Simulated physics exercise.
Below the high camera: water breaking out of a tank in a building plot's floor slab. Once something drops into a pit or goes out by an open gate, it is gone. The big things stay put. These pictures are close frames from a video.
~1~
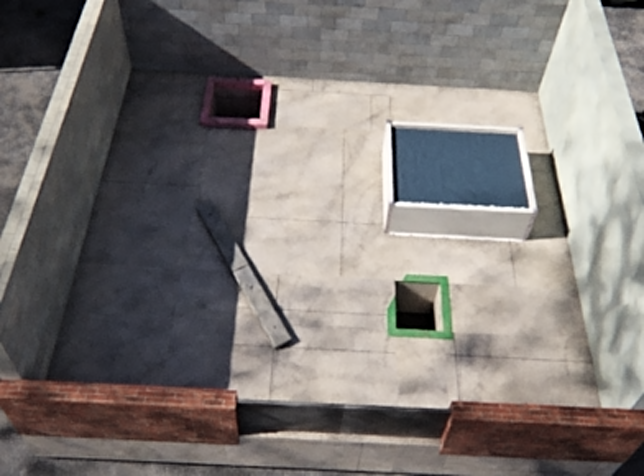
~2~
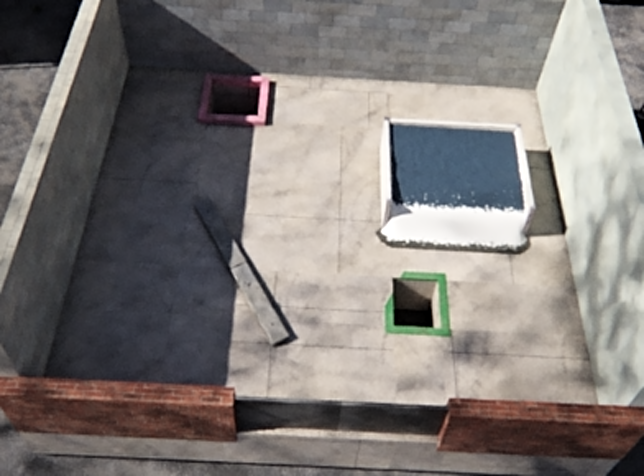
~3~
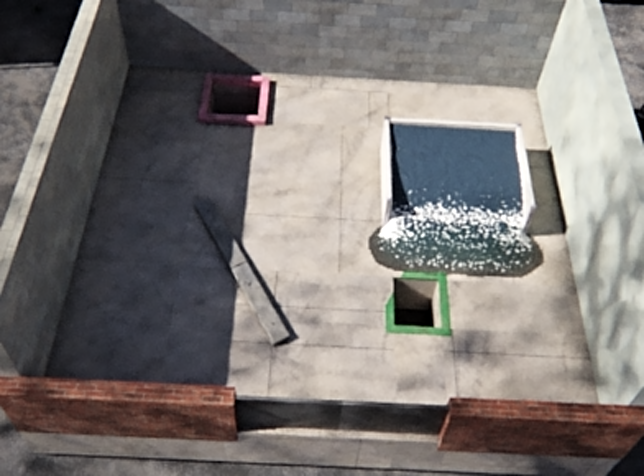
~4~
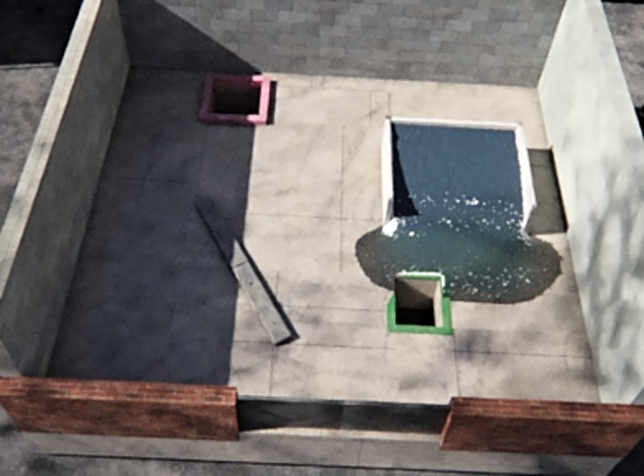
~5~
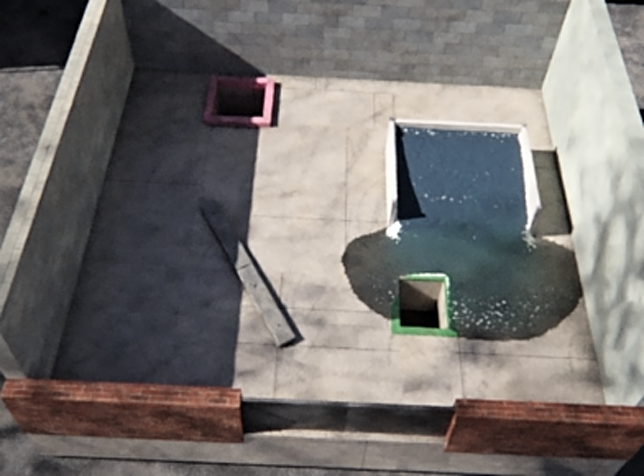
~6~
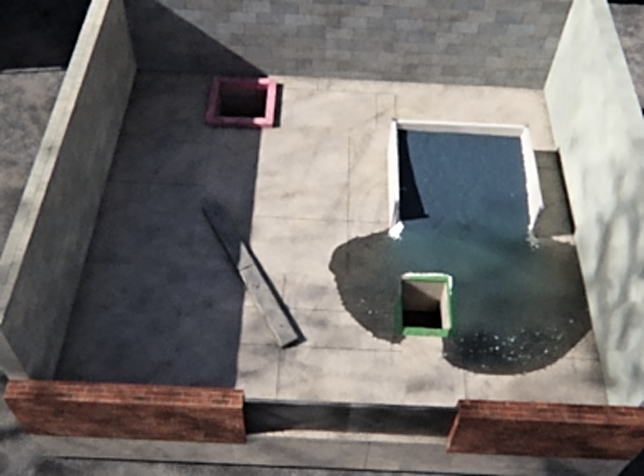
Water burst from the front of a white-rimmed tank on the right of a walled yard and spread across the pale floor in a widening dark pool, flowing around the green-edged pit.
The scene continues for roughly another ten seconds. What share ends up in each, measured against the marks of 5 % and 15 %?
Measured against the marks, the gate ends up with less than 5 %; the pink pit ends up with less than 5 %; the green pit ends up with more than 15 %.
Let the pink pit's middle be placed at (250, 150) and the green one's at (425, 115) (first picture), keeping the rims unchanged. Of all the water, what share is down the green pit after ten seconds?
Share for the green pit: 2 percent.
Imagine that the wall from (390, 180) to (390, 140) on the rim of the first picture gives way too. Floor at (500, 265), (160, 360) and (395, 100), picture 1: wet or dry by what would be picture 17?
Spot by spot: Unaffected, then unaffected, then unaffected.
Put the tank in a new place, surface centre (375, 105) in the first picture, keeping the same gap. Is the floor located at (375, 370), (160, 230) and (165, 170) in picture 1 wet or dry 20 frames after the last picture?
In order: Inundated, then unflooded, then unflooded.
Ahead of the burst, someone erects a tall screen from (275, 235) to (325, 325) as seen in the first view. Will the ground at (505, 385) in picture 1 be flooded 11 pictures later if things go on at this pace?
Verdict: Under water.
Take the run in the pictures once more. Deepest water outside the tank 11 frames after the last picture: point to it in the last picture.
Near (610, 433).
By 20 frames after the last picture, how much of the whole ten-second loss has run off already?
It works out at roughly 60 per cent.
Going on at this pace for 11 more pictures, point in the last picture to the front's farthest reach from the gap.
Somewhere around (250, 416).
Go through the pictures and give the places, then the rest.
Still water in the water tank at (458, 168), in the first picture.
The front is at (382, 231), out from the gap at (455, 224), in the second picture.
The front is at (535, 262), out from the gap at (455, 224), in the third picture.
Water pours out at (456, 224) and has run to (554, 269), in the fourth picture.
The front is at (565, 309), out from the gap at (460, 226), in the fifth picture.
Water pours out at (463, 226) and has run to (516, 369), in the sixth picture.
A moment on, water covers 25 % of the floor; the gate 0 %, the pink pit 0 %, the green pit 11 %.
Next, water covers 25 % of the floor; the gate 0 %, the pink pit 0 %, the green pit 19 %.
Then, water covers 35 % of the floor; the gate 0 %, the pink pit 0 %, the green pit 25 %.
Later, water covers 55 % of the floor; the gate 0 %, the pink pit 0 %, the green pit 34 %.
In the end, water covers 85 % of the floor; the gate 0 %, the pink pit 0 %, the green pit 40 %.
